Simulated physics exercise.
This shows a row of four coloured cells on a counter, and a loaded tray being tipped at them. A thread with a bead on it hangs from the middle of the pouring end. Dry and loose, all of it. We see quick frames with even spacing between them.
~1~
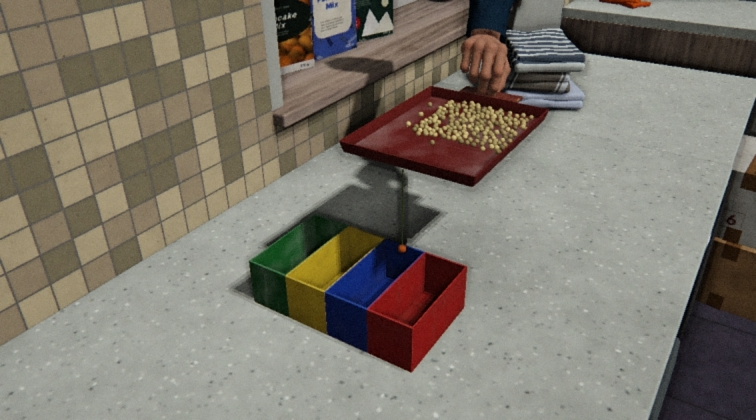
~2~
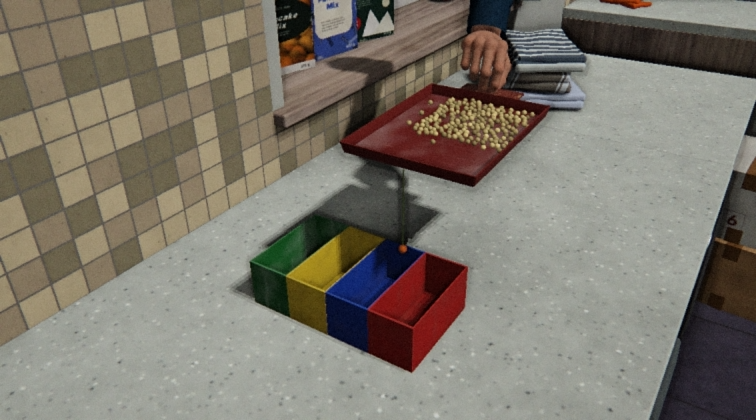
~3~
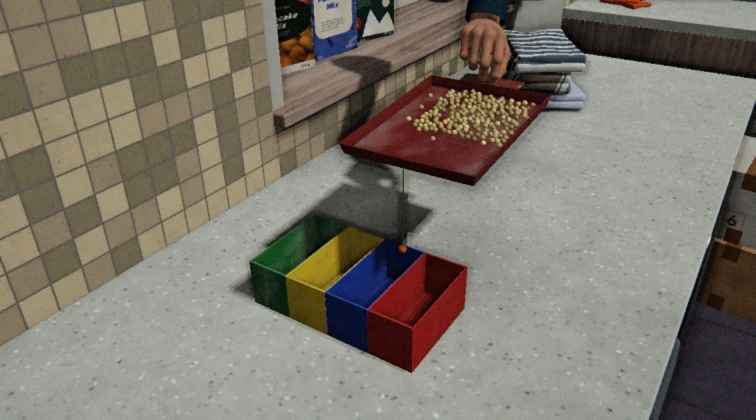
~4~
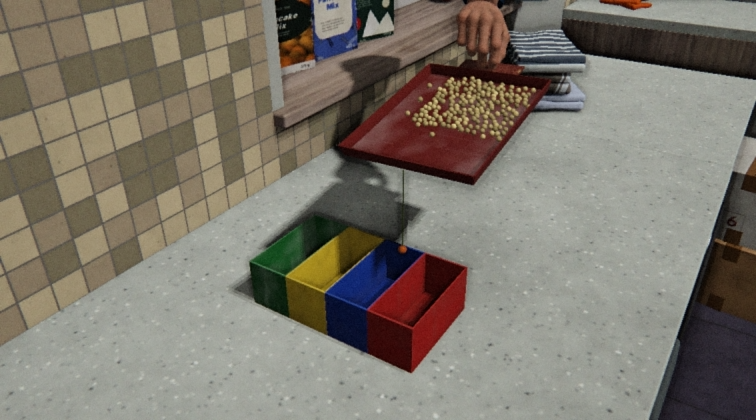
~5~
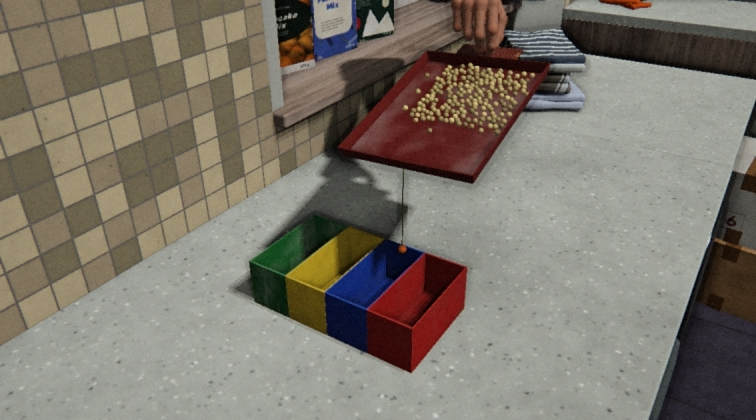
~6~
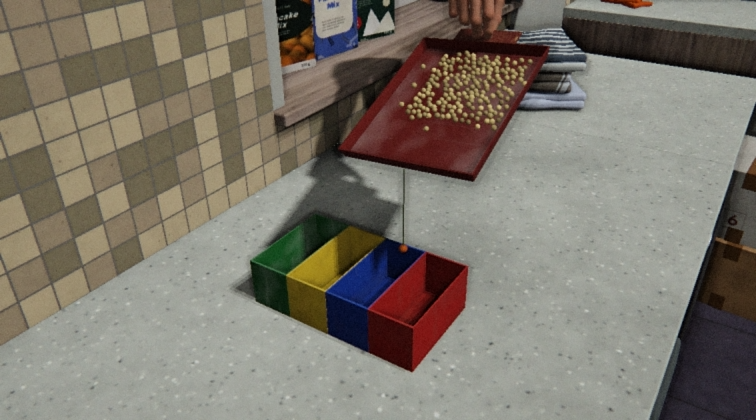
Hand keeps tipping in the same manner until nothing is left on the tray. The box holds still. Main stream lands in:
Yellow.
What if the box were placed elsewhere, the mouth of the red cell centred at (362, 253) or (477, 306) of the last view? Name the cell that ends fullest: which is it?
Run one gives the red one; run two gives the cell in green.
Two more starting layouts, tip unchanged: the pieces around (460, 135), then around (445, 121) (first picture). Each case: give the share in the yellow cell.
Respectively 40 and 60 per cent.
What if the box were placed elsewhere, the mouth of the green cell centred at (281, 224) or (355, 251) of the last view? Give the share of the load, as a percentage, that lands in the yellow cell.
The first gives 10 %, the second 30 %.
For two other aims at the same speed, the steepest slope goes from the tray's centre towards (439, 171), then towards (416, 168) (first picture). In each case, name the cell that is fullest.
The red one first, the red one second.
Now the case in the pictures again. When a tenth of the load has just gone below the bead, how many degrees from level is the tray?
I'd put it at about 70 degrees.
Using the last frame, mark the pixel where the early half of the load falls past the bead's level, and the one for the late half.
Near (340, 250) to start, and near (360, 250) afterwards.
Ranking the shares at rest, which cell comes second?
The blue one.
Just after the last frame, tray tipped steeply; roughly half on the tray; about a tenth in the yellow cell; about a tenth in the blue cell; just a few in the green cell; just a few in the red cell; roughly a quarter falling or outside the box.
A moment on, tray tipped past a quarter turn; just a few on the tray; roughly a third in the yellow cell; roughly a quarter in the blue cell; about a tenth in the red cell; about a tenth in the green cell; roughly a quarter falling or outside the box.
Further on, tray tipped past a quarter turn; roughly half in the yellow cell; roughly a third in the blue cell; about a tenth in the red cell; about a tenth in the green cell; about a tenth falling or outside the box.
When it is over, tray tipped past a quarter turn; roughly half in the yellow cell; roughly a third in the blue cell; about a tenth in the red cell; about a tenth in the green cell; about a tenth outside the box.
